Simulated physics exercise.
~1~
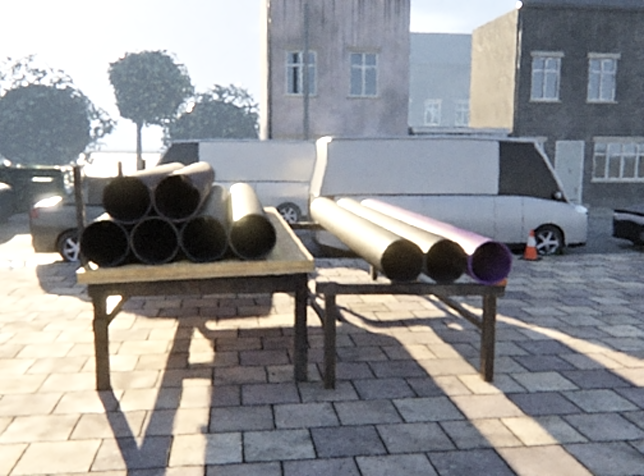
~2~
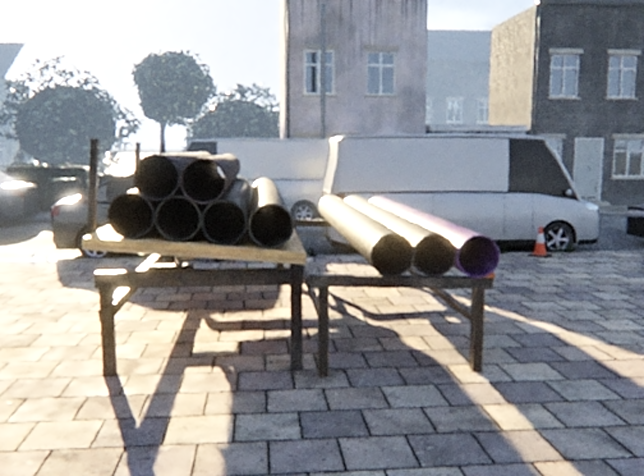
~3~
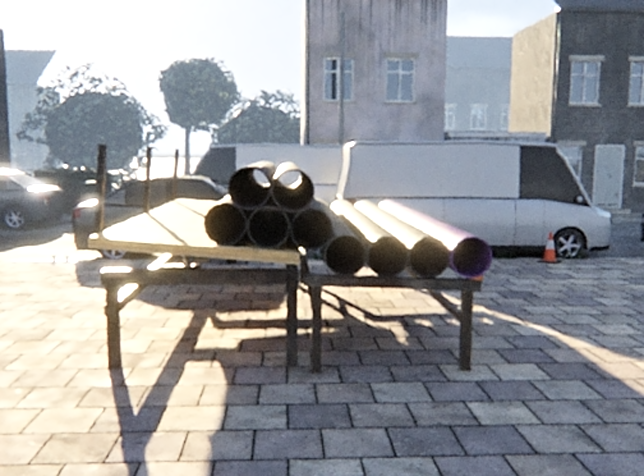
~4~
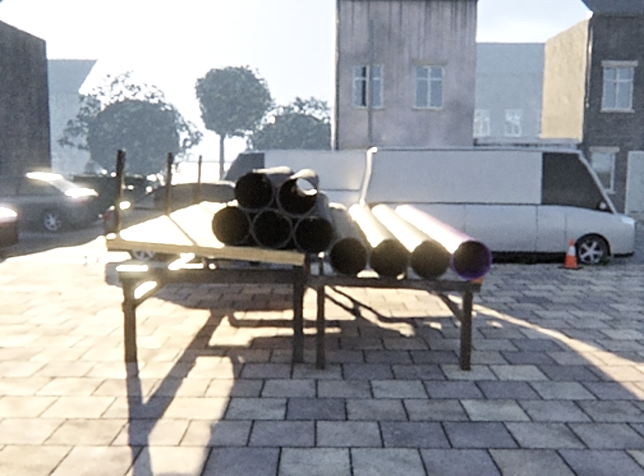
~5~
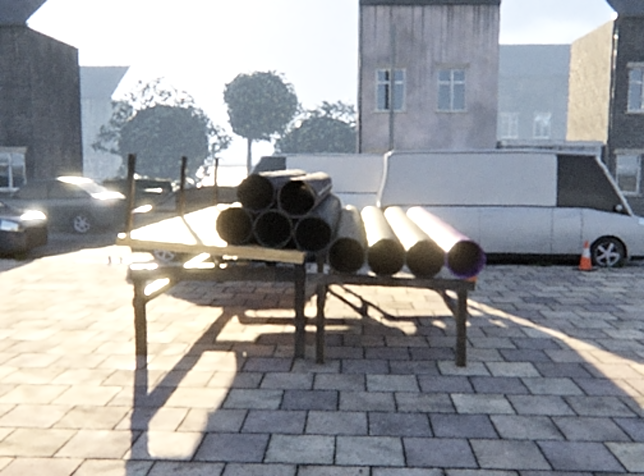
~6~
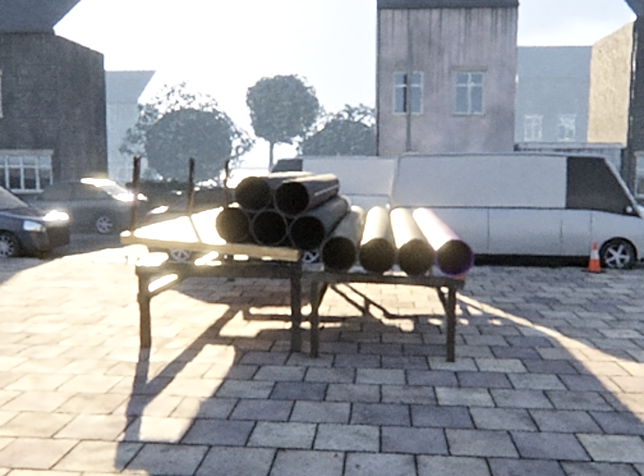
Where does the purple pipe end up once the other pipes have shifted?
The purple pipe ends up lying on the rack, at the right of the row of pipes there.
